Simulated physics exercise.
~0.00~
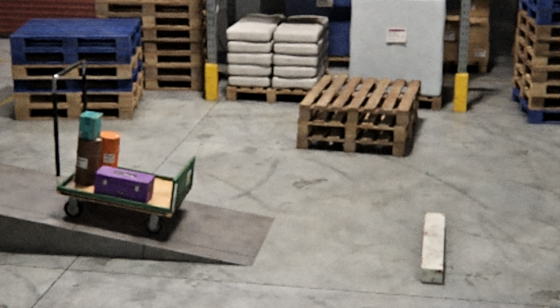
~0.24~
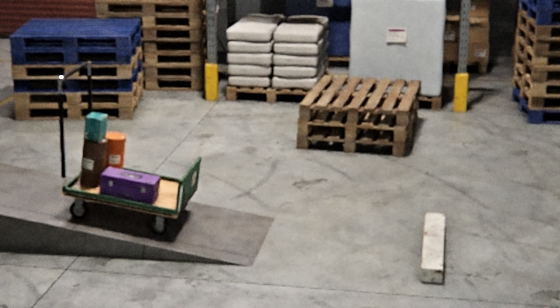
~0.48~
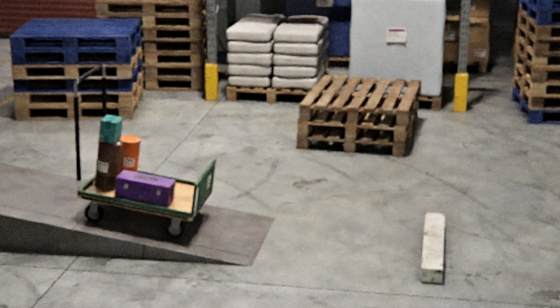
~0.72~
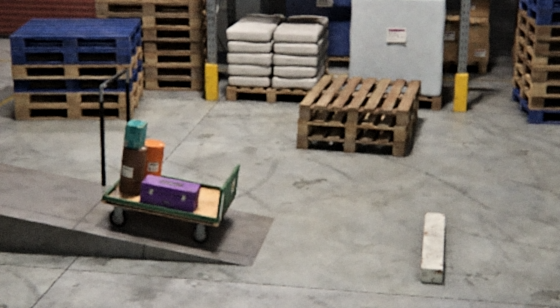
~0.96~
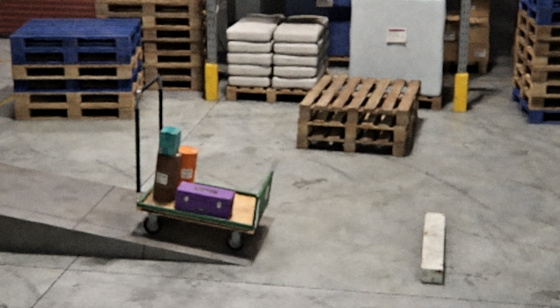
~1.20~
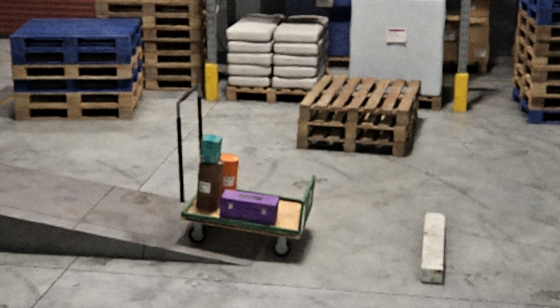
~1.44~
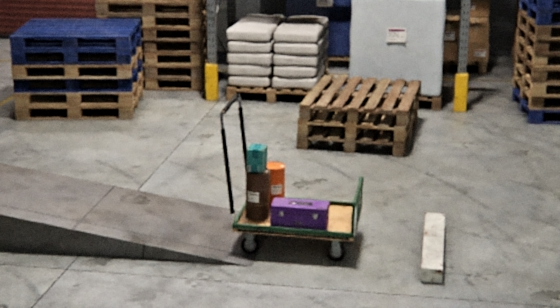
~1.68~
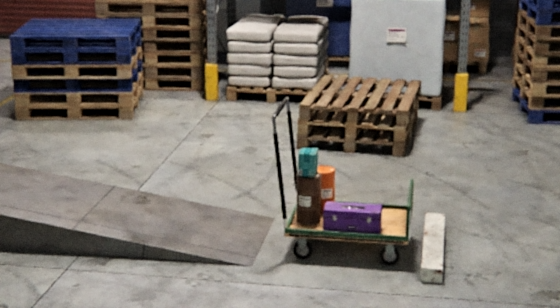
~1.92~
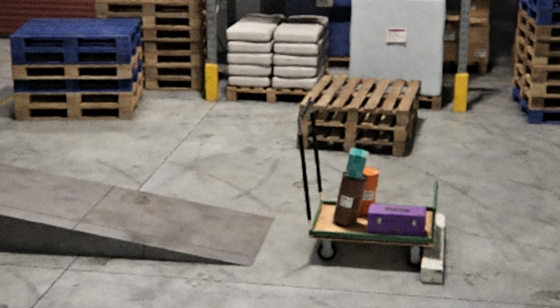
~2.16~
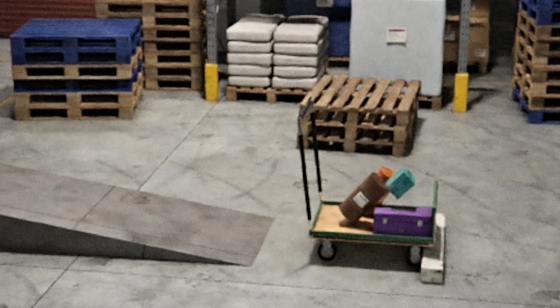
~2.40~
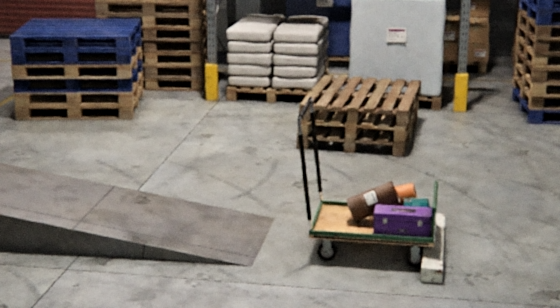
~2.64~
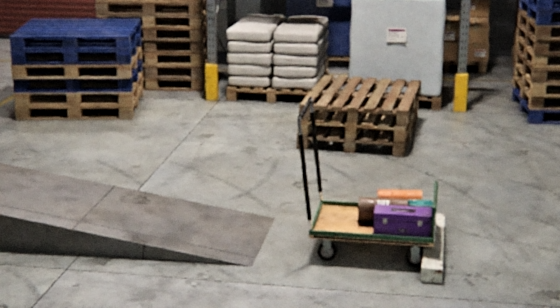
In a warehouse seen from slightly above, a green-edged trolley stands on a grey ramp at the left, with stacked pallets and pale sacks behind. It carries a turquoise box on top of a brown canister, an orange canister beside them and a purple toolbox towards the right. The trolley rolls down to the right, leaves the ramp and crosses the flat floor. It stops against a pale kerb, and the box and both canisters tip rightward. They end lying on the deck around the toolbox, which stays upright near the front.
